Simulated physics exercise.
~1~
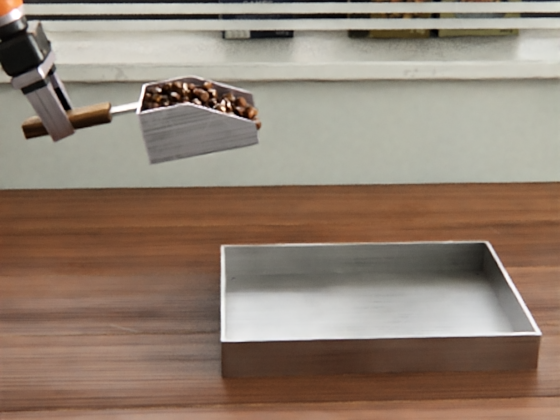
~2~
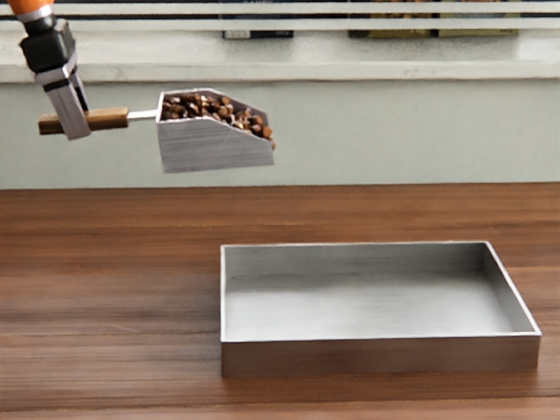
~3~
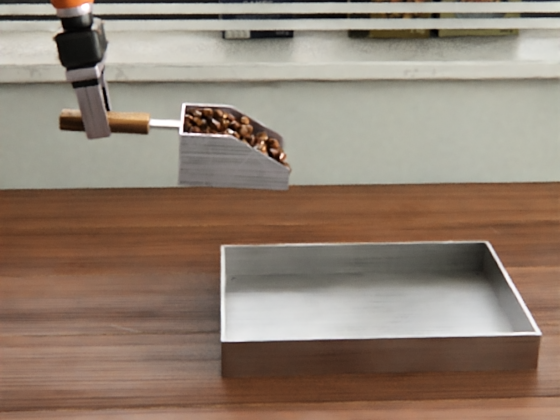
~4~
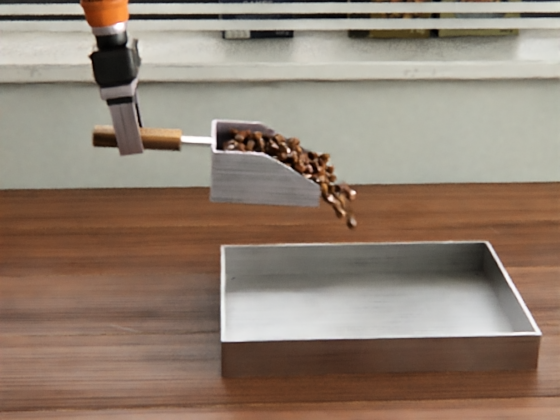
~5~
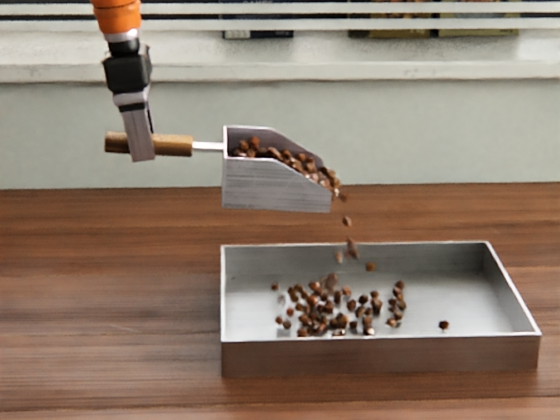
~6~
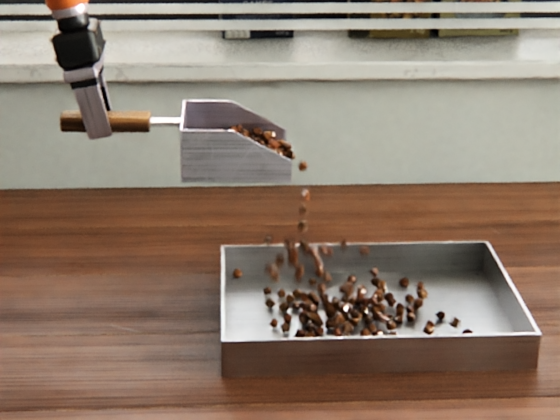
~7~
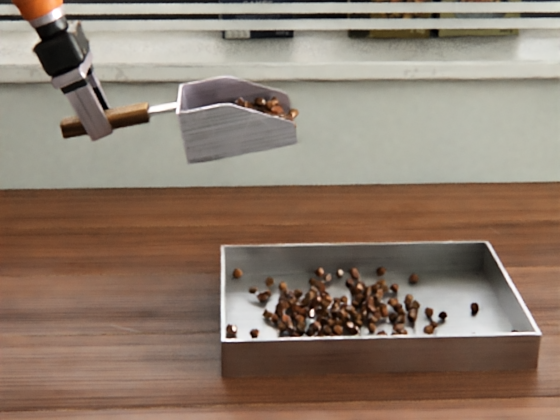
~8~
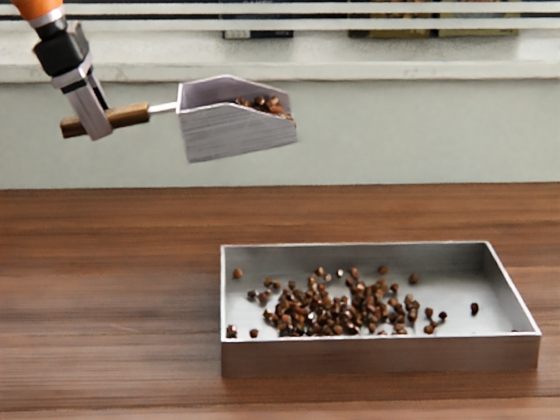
Above a metal tray, a robot arm tips brown pellets from a scoop, keeping some back.
